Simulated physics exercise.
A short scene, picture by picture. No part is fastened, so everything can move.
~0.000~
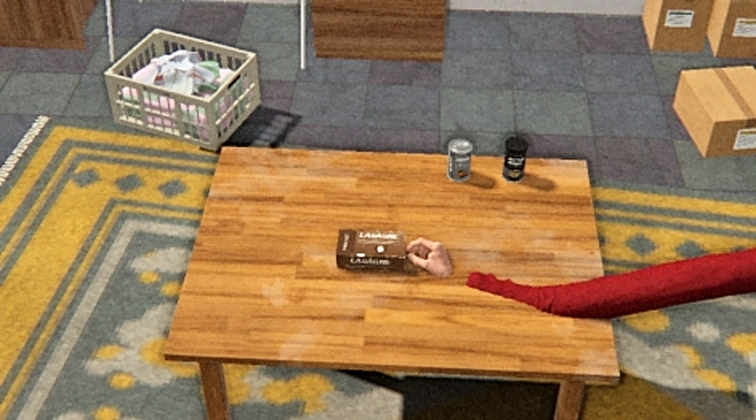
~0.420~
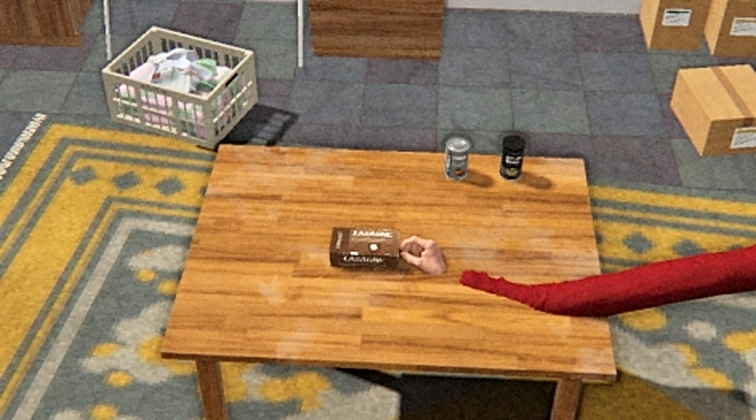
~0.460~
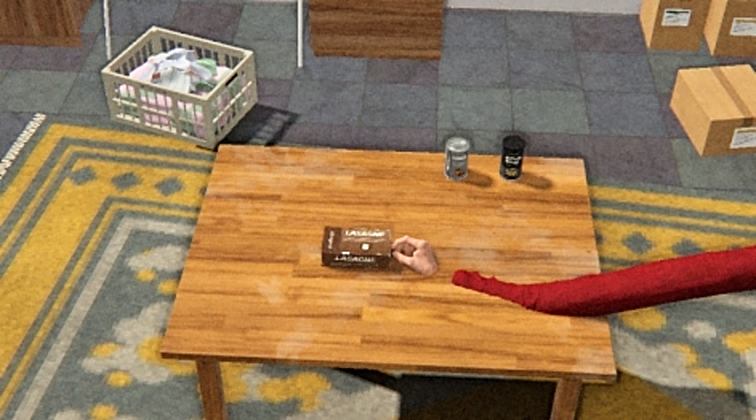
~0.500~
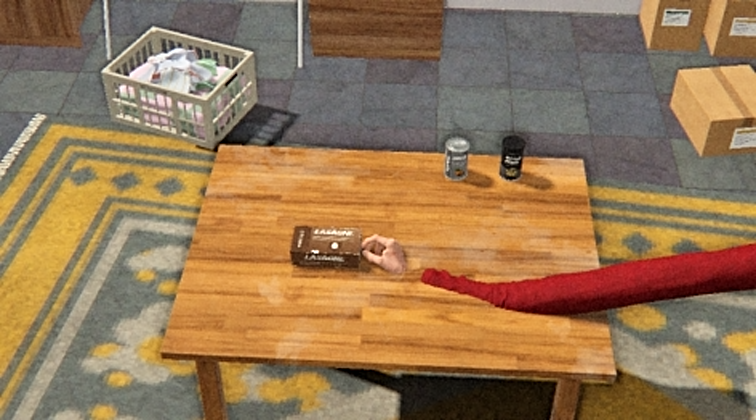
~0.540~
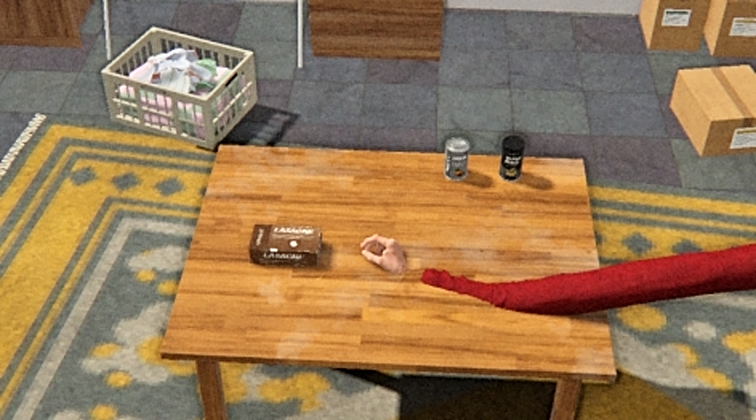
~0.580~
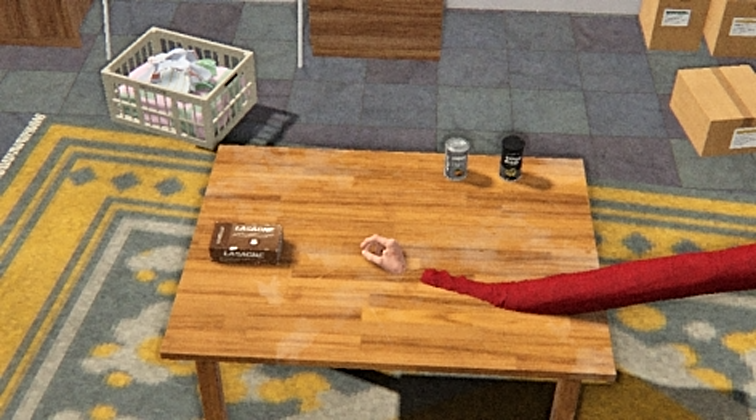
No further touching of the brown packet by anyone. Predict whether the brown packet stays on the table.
I think it will part with the table.
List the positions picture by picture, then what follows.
In the first picture, under the hand; brown packet (372, 250).
In the second picture, under the hand; brown packet (365, 248).
In the third picture, under the hand; brown packet (357, 248).
In the fourth picture, brown packet (327, 247).
In the fifth picture, brown packet (286, 245) displaced a little.
In the sixth picture, brown packet (247, 243) displaced about its own width.
Around 0.78 s, brown packet now off the table.
Around 0.98 s, things are still on the move.
Finally (1.3 s), off the table, brown packet.
